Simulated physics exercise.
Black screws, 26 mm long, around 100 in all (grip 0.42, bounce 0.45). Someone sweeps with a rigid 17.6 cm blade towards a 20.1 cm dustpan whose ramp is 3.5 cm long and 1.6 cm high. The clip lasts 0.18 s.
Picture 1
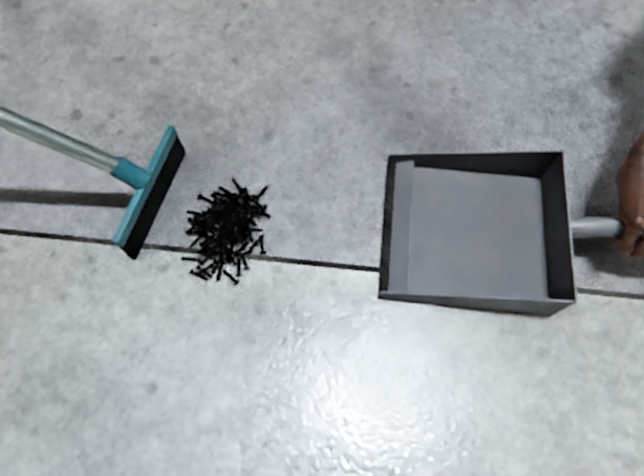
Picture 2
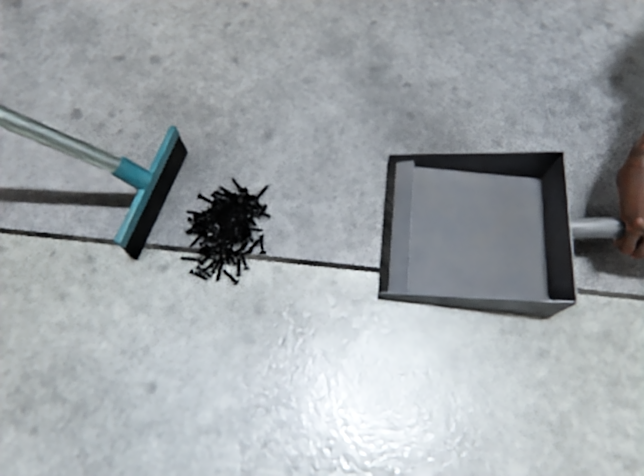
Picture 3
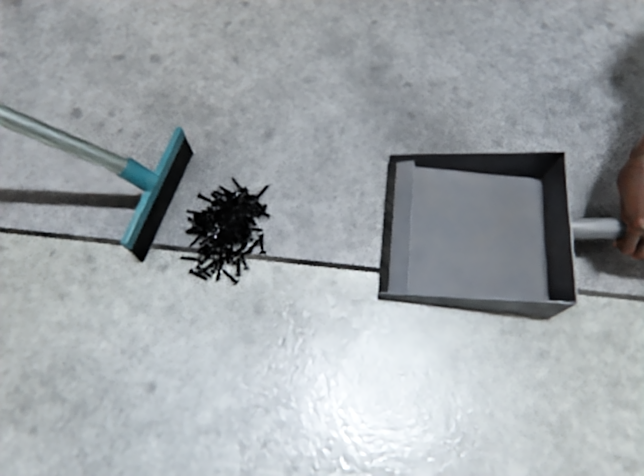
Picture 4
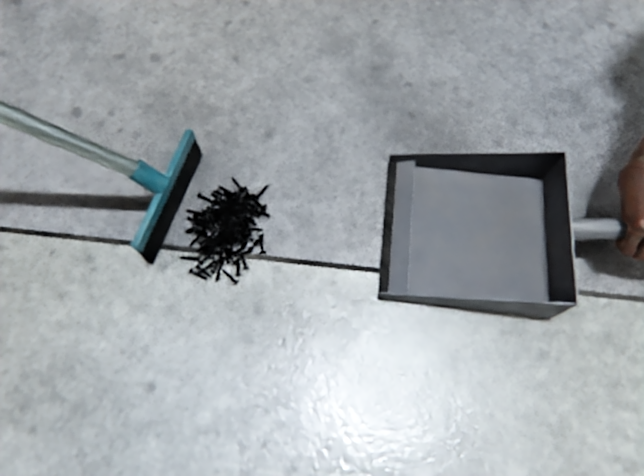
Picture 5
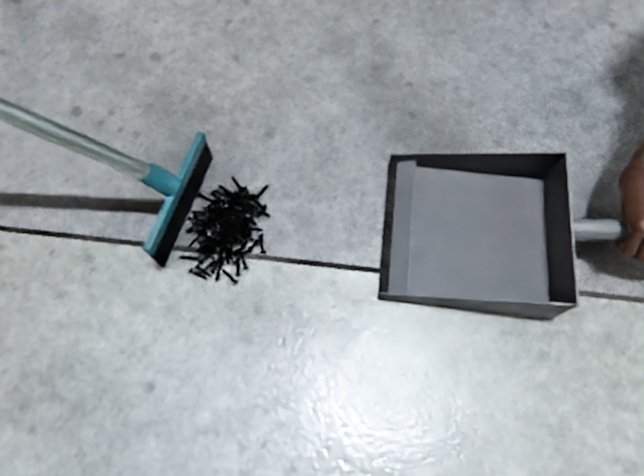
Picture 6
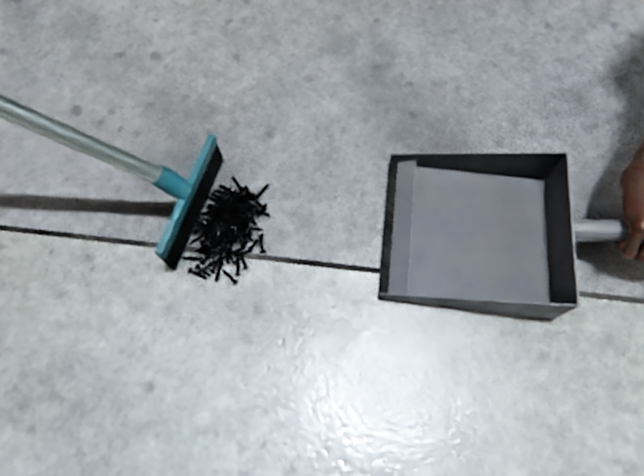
On a grey tiled floor, a teal-handled sweeping blade slid slowly right until it pressed against the left edge of a pile of black screws, while a hand held a grey dustpan still at right.
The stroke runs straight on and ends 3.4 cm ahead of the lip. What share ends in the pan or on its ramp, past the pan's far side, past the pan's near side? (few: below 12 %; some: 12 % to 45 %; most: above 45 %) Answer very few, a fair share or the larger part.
Pan: Very few, far side: Very few, near side: A fair share.
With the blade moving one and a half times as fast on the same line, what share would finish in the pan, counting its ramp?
Then about 5 per cent.
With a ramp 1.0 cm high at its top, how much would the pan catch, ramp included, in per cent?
Then about 5 per cent.
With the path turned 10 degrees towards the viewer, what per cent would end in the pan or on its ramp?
In that case some 0 per cent.
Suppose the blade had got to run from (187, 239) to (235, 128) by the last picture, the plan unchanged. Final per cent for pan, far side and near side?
Pan 10, far 0, near 5.
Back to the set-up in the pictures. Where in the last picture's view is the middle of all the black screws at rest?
Around (363, 263).
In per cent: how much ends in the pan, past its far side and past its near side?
Pan 0; far side 0; near side 20.
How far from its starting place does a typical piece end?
About 20 cm.
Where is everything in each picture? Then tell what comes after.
The first frame shows blade from (120, 243) to (173, 133), moved 0.0 cm, 0 of the pieces shifted so far; middle of the pieces at (228, 224); pan at (478, 236).
The second frame shows blade from (122, 243) to (175, 133), moved 0.3 cm, 0 of the pieces shifted so far; middle of the pieces at (228, 224).
The third frame shows blade from (128, 244) to (181, 134), moved 1.2 cm, 0 of the pieces shifted so far; middle of the pieces at (228, 224).
The fourth frame shows blade from (138, 247) to (191, 136), moved 2.7 cm, 0 of the pieces shifted so far; middle of the pieces at (228, 223).
The fifth frame shows blade from (150, 251) to (202, 139), moved 4.3 cm, 1 of the pieces shifted so far; middle of the pieces at (228, 223).
The sixth frame shows blade from (162, 254) to (213, 141), moved 5.9 cm, 19 of the pieces shifted so far; middle of the pieces at (228, 223); pan at (480, 238).
Then, 0.23 s after the last picture, middle of the blade 15 cm from the lip; 0 % over the lip, far side 0 %, near side 10 %.
Then, 0.39 s after the last picture, middle of the blade 9 cm from the lip; 0 % over the lip, far side 0 %, near side 10 %.
Then, 0.68 s after the last picture, middle of the blade 5 cm from the lip; 0 % over the lip, far side 0 %, near side 20 %.
In the end, pan 0 %, far side 0 %, near side 20 %, in front of the lip or behind the blade 80 %.
